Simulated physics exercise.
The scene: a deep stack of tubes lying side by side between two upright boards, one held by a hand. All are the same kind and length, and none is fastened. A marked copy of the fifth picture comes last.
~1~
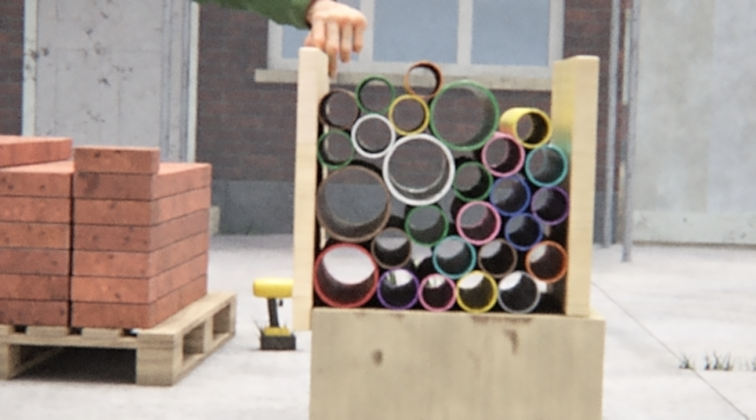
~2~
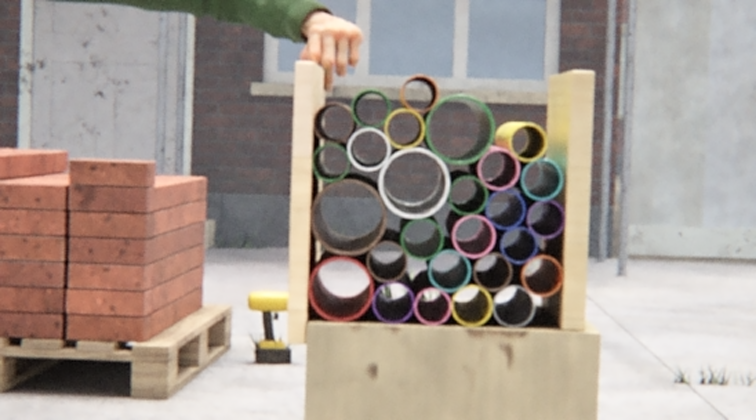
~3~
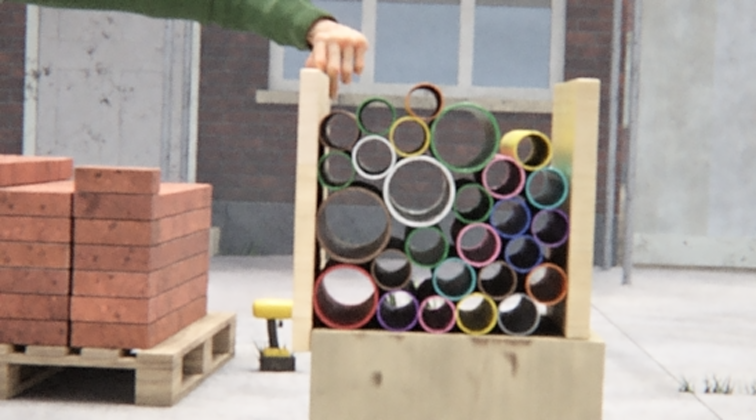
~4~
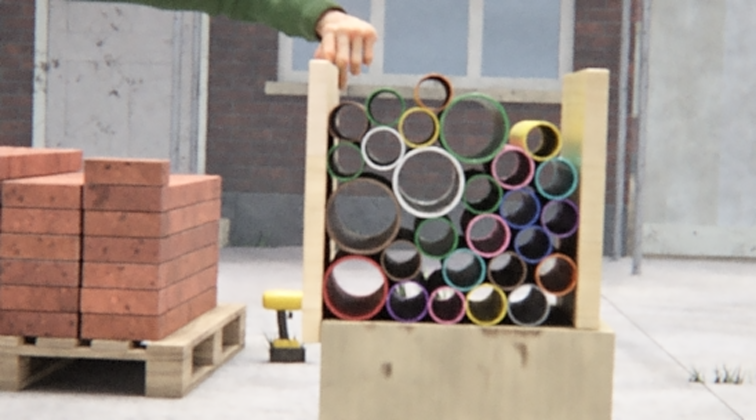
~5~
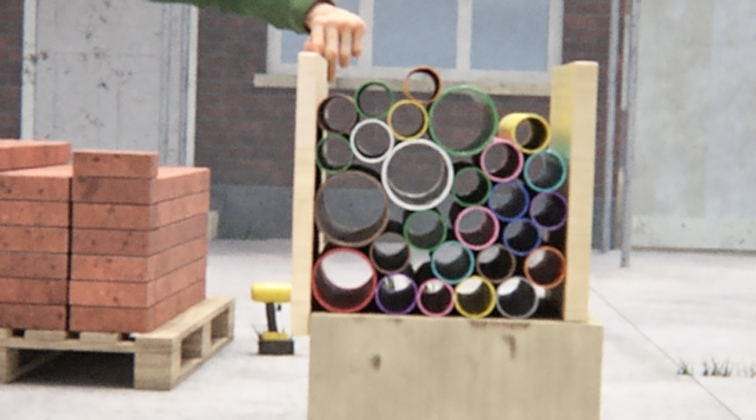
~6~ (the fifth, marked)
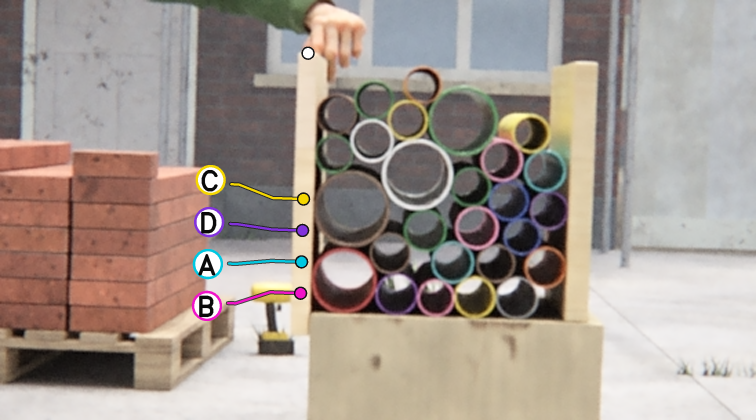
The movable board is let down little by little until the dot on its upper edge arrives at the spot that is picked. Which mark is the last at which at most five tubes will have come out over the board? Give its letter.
Mark D is as low as it can go.
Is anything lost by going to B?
At B: Yes.
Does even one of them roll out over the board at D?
Yes.
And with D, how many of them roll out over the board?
At D the number is four.
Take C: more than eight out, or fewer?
At C, fewer than eight.
On the copy, A at (302, 262); B at (301, 293); C at (304, 199); D at (303, 230); the white dot at (308, 53).
On D. First, top of the board (315, 132).
Then, top of the board (312, 219).
Finally, top of the board (312, 230), four out over the board.
By contrast, A more than five out over the board; B more than five out over the board; C four out over the board.
